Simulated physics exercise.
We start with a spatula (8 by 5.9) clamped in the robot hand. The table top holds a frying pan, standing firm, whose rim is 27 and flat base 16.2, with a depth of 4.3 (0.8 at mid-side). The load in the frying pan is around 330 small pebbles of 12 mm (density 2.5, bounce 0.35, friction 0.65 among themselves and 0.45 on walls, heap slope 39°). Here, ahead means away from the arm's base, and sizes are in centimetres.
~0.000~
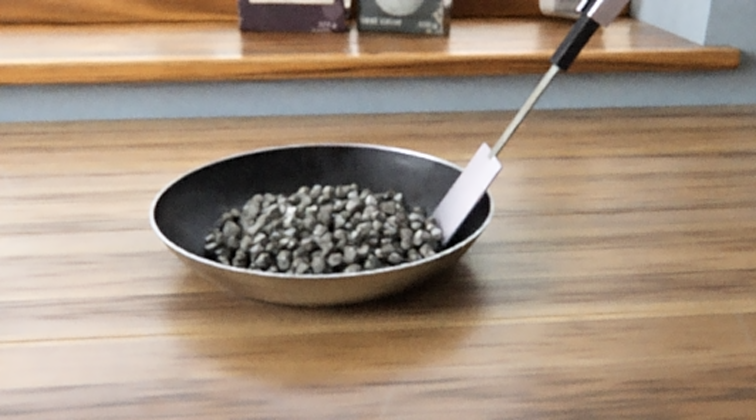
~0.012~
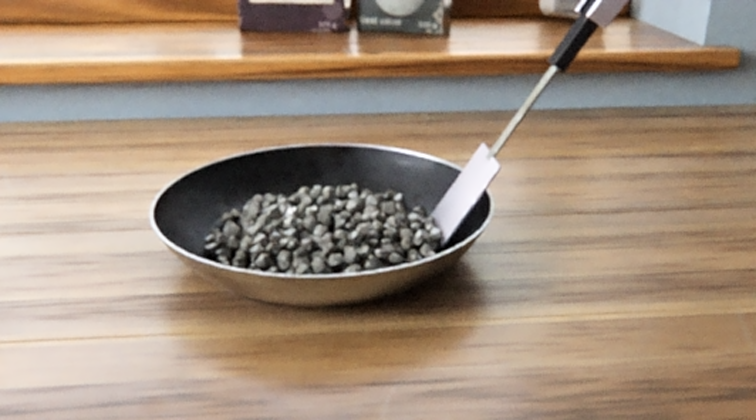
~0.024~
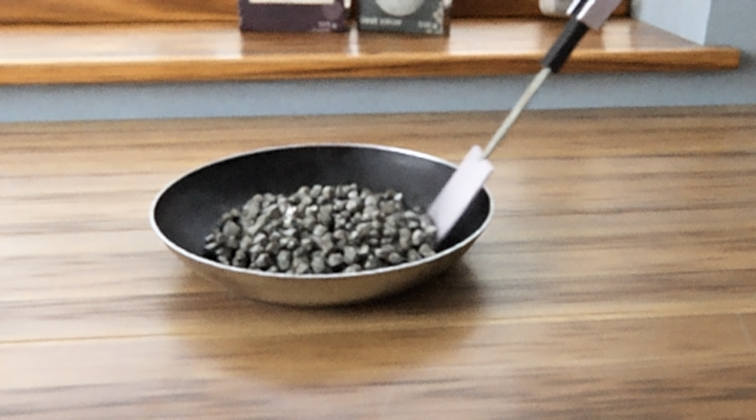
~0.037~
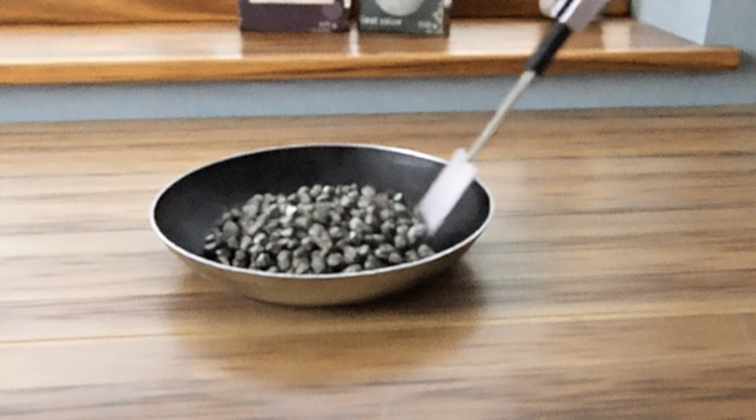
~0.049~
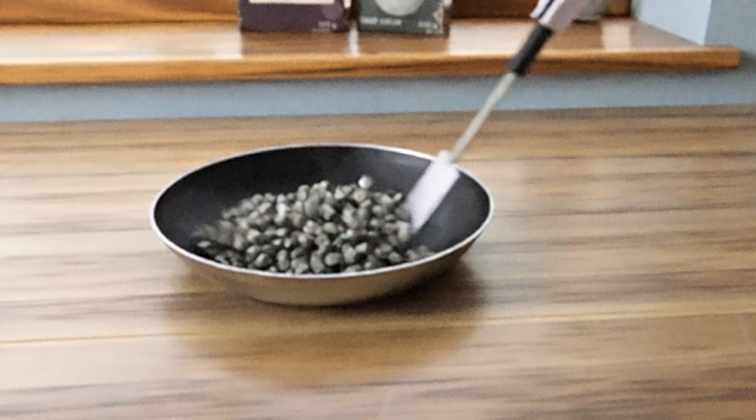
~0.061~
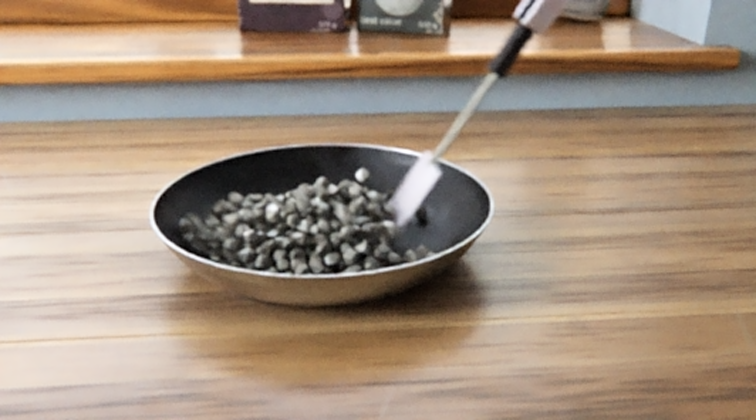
At first, a spatula rests against the right side of a heap of small grey pebbles in a black frying pan on a wooden surface. The spatula then moves left, pushing into the heap, and the pebbles shift and bunch leftward, leaving a bare patch of pan on the right.
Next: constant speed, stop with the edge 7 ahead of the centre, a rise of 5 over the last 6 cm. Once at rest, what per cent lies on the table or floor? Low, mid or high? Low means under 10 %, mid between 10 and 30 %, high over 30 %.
Mid.
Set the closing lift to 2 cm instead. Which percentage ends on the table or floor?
I'd say close to 15 per cent.
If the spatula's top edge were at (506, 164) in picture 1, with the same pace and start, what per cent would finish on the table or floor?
About 15 per cent.
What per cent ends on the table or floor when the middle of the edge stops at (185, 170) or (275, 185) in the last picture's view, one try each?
Estimates, in order: 30 % and 10 %.
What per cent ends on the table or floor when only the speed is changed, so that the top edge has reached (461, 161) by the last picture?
Estimate: Close to 0 %.
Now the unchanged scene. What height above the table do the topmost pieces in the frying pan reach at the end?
About 5.5 centimetres.
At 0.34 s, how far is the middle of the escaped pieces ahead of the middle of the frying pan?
It comes to near 24 cm ahead of the middle.
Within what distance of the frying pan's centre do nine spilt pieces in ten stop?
It comes out at close to 55 centimetres.
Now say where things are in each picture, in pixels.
Spatula top edge at (493, 154), sloping 57°; upper third of the load around (326, 224), from x 210 to 435, top at y 190; 328 in the frying pan, in the first picture.
Spatula top edge at (492, 155), sloping 57°; upper third of the load around (327, 224), from x 210 to 435, top at y 190, in the second picture.
Spatula top edge at (484, 157), sloping 57°; upper third of the load around (328, 224), from x 210 to 430, top at y 190, in the third picture.
Spatula top edge at (469, 160), sloping 57°; upper third of the load around (339, 223), from x 210 to 430, top at y 190, in the fourth picture.
Spatula top edge at (451, 161), sloping 57°; upper third of the load around (327, 220), from x 200 to 430, top at y 185, in the fifth picture.
Spatula top edge at (433, 162), sloping 57°; upper third of the load around (319, 217), from x 185 to 430, top at y 175; 328 in the frying pan, in the sixth picture.
By 0.09 s, sloping 57°, highest piece 6 above the table; 328 in the frying pan.
By 0.12 s, sloping 57°, highest piece 7 above the table; 328 in the frying pan.
By 0.34 s, sloping 57°, highest piece 10 above the table; 284 in the frying pan, 35 on the table or floor, 9 on the blade or in flight.
By 1.39 s, sloping 57°, highest piece 5 above the table; 284 in the frying pan, 44 on the table or floor.
Final count, 284 in the frying pan, 44 on the table or floor. That is 13 % on the table or floor.
